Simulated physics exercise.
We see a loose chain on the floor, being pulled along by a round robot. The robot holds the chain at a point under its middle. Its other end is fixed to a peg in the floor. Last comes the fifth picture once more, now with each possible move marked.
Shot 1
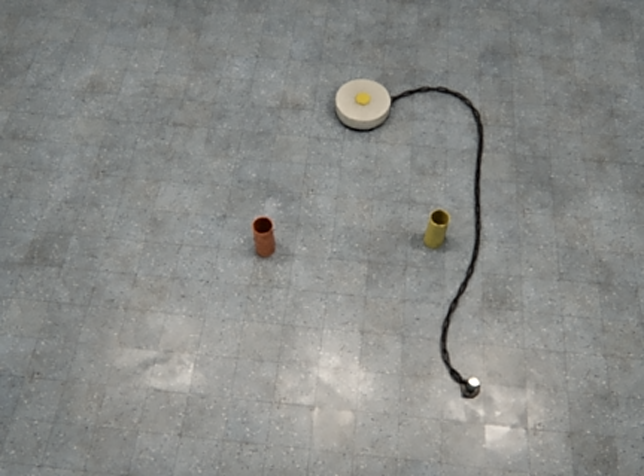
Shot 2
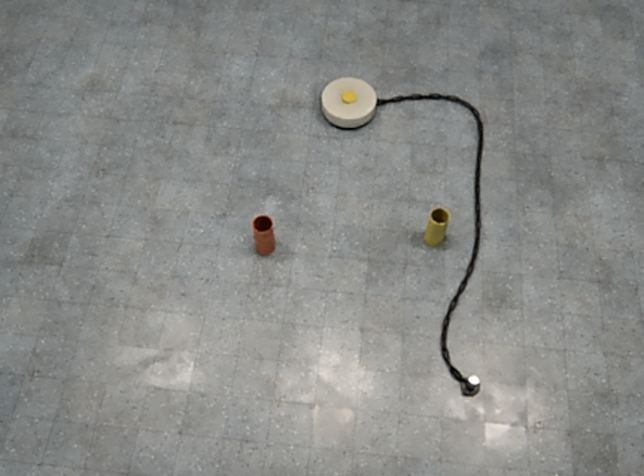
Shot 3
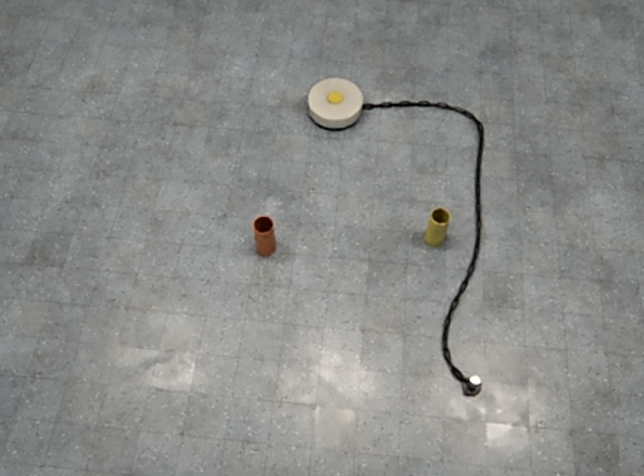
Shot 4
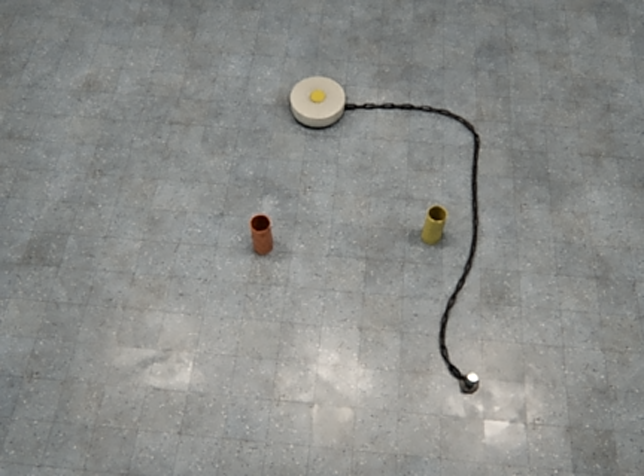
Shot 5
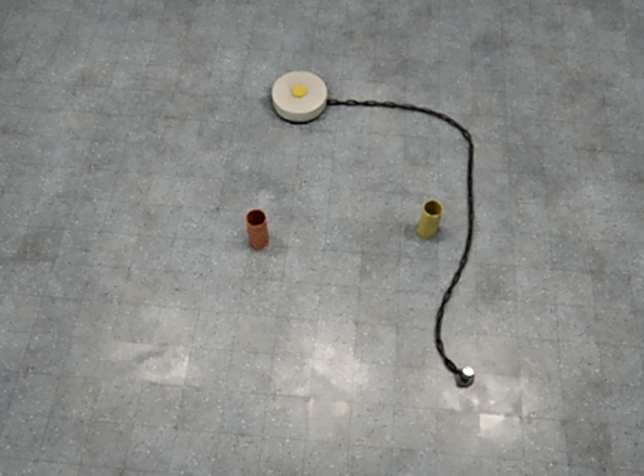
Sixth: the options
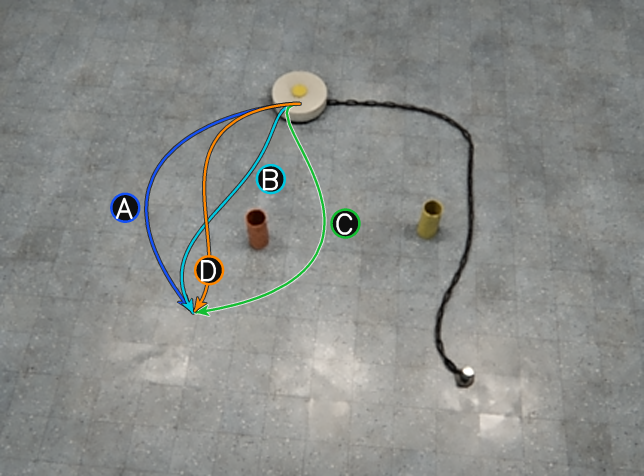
A round white robot slides left across the grey floor, pulling a loose black chain behind it.
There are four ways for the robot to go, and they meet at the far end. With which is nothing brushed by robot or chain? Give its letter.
C.
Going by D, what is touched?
It meets the orange post.
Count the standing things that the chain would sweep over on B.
In all, one.
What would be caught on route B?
It meets the orange post.
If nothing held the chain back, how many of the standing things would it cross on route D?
It sweeps one.
On the copy, A from (300, 104) via (159, 166) to (190, 309); B from (300, 104) via (229, 198) to (193, 313); C from (300, 104) via (325, 223) to (196, 313); D from (300, 104) via (205, 175) to (195, 311).
On C. First, robot (318, 181), middle of the chain (469, 174).
Then, robot (283, 281), middle of the chain (466, 175).
Finally, robot (191, 308), middle of the chain (417, 210); nothing has been touched.
By contrast, A meets the yellow post; B meets the orange post; D meets the orange post.
